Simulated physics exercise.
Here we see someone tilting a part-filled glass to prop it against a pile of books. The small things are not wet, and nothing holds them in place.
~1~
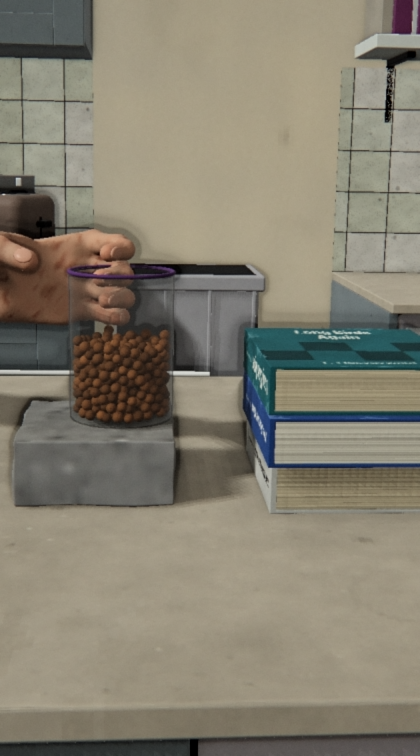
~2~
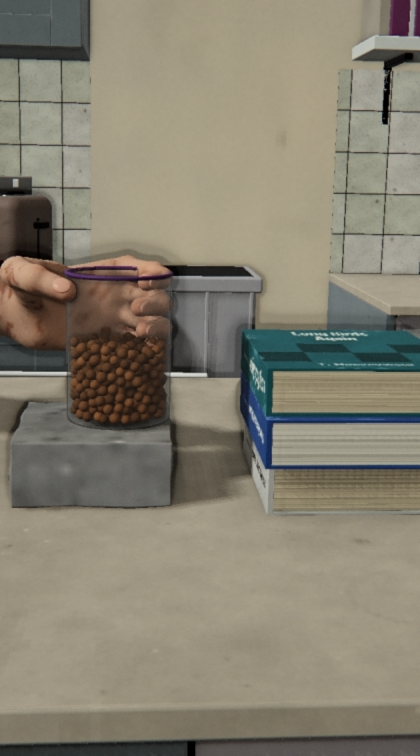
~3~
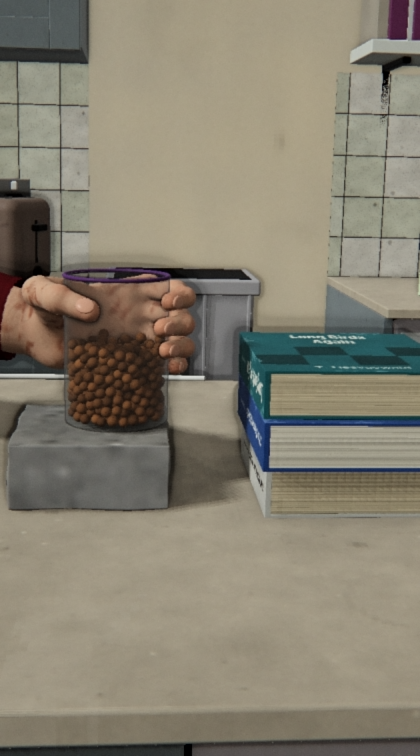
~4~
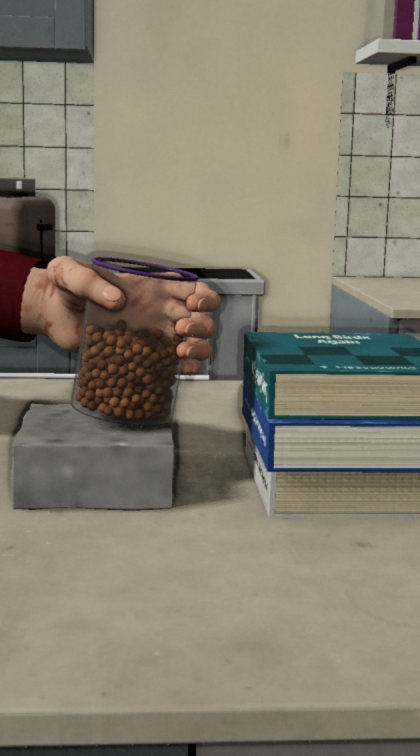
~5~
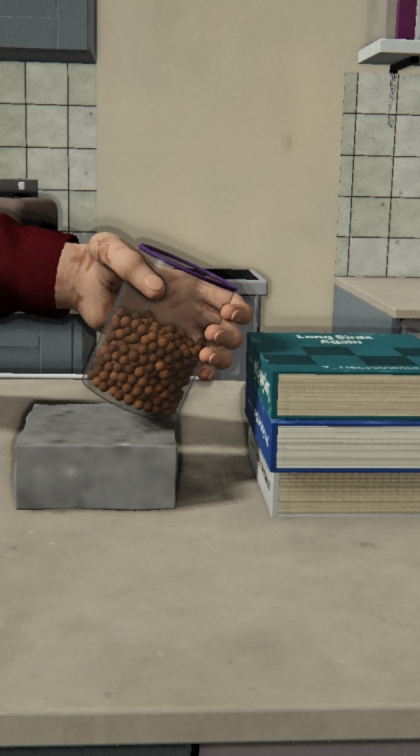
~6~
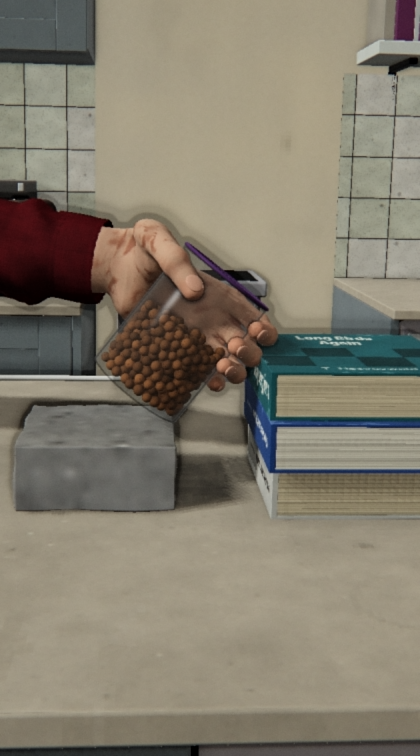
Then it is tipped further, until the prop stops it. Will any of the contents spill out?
No, everything stays in.
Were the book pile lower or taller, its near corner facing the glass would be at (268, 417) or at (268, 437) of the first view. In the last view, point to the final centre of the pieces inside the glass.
(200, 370), then (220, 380).
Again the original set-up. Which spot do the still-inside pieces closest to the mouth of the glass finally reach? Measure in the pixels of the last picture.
Around (223, 353).
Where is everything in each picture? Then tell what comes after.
In the first frame, glass at (122, 344), half full of cereal balls; book pile at (347, 368), reaching half way up the glass.
In the second frame, glass at (119, 345), upright; rim at (170, 274); top of the contents at (121, 347).
In the third frame, glass at (117, 348), upright; rim at (168, 276); book pile at (342, 372).
In the fourth frame, glass at (134, 340), leaning 9°; rim at (196, 278); top of the contents at (121, 341).
In the fifth frame, glass at (159, 333), leaning 23°; rim at (235, 288); book pile at (349, 372).
In the sixth frame, glass at (181, 333), leaning 38°; rim at (266, 308); book pile at (348, 373), reaching half way up the glass.
Then, 0.15 s after the last picture, the glass leans 45°; everything is still inside.
Then, 0.30 s after the last picture, the glass rests on the book pile at 47°; everything is still inside.
At rest, the glass rests on the book pile at 47°; everything is still inside.
